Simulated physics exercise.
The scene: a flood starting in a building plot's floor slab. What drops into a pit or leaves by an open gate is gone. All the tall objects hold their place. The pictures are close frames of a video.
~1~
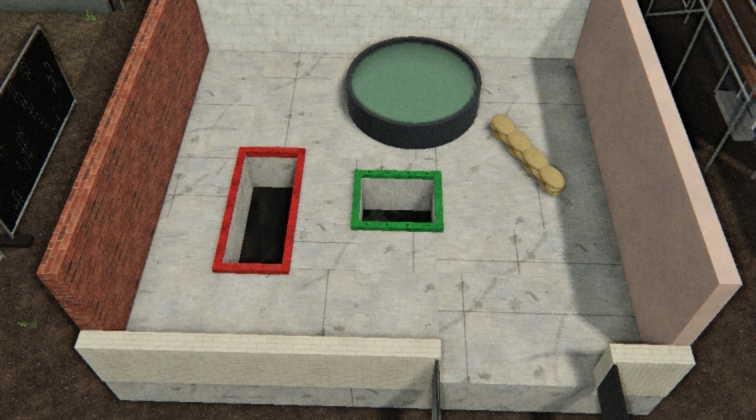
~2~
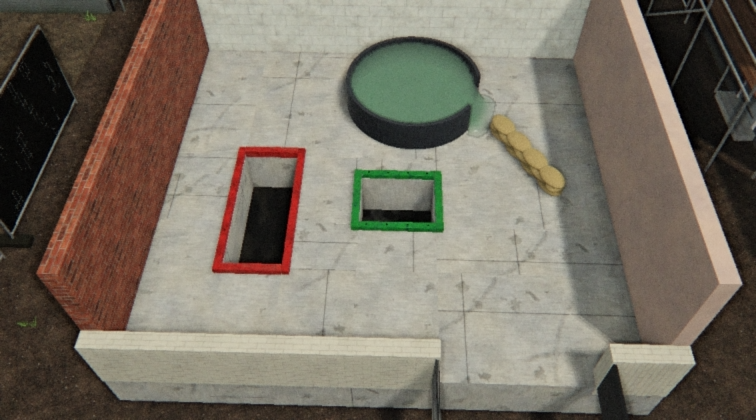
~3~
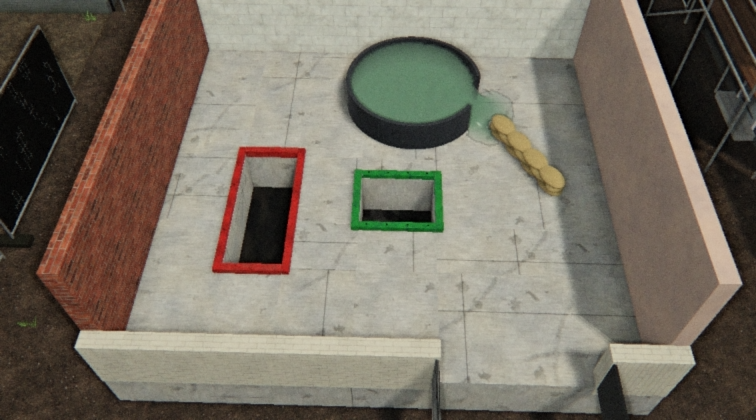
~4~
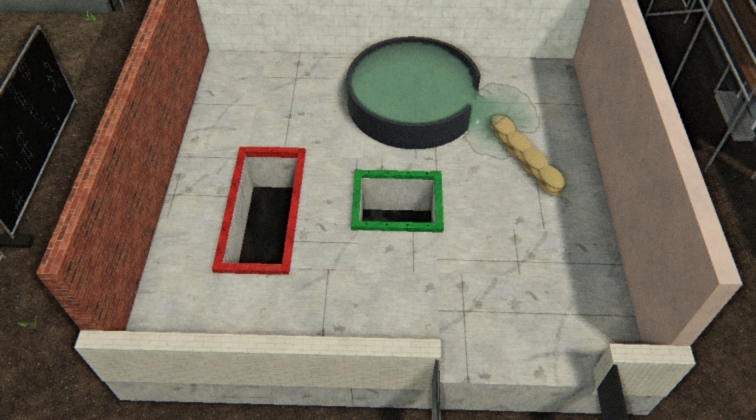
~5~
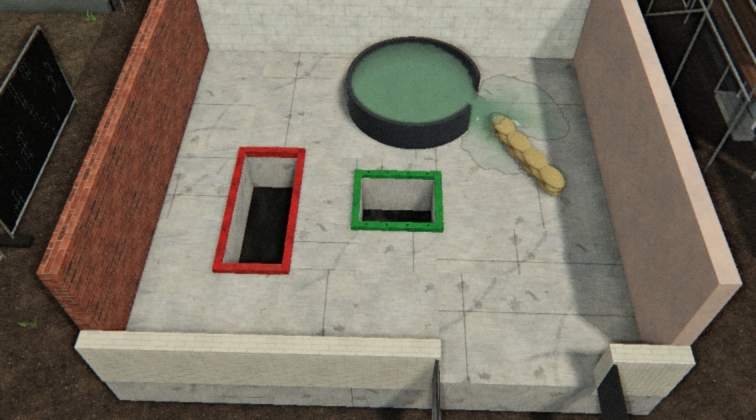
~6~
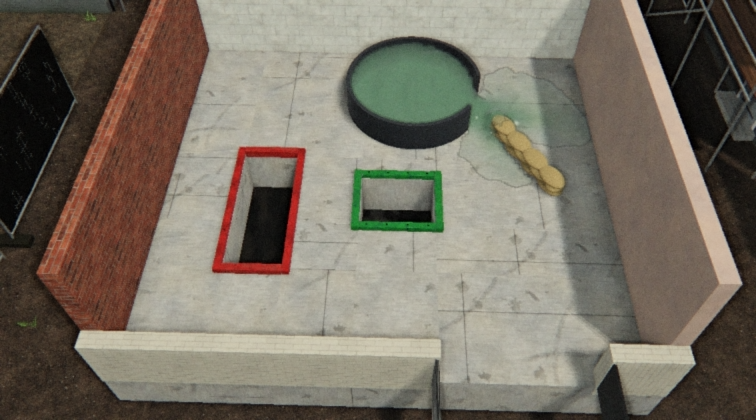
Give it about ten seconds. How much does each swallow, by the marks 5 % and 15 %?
One by one: The gate takes more than 15 %; the green pit takes less than 5 %; the red pit takes less than 5 %.
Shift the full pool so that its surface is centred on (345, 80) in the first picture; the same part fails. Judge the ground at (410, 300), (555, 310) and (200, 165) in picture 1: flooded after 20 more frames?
As listed: Dry, wet, dry.
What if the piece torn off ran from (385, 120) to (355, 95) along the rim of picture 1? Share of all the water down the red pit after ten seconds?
In per cent: Red 10.
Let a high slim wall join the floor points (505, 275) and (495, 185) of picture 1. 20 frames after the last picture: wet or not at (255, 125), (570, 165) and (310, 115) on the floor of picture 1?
One after the other: Free of water, under water, free of water.
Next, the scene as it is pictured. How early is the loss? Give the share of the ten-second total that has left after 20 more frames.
Roughly 0 per cent.
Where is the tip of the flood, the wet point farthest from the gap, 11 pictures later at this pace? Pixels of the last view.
I would point to (547, 287).
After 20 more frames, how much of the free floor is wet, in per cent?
Roughly 40 per cent.
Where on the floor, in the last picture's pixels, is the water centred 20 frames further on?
Close to (470, 122).
A moment on, water covers 15 % of the floor; the gate 0 %, the green pit 0 %, the red pit 0 %.
Next, water covers 25 % of the floor; the gate 0 %, the green pit 0 %, the red pit 0 %.
Then, water covers 40 % of the floor; the gate 0 %, the green pit 0 %, the red pit 0 %.
Later, water covers 45 % of the floor; the gate 7 %, the green pit 0 %, the red pit 0 %.
In the end, water covers 55 % of the floor; the gate 20 %, the green pit 0 %, the red pit 0 %.
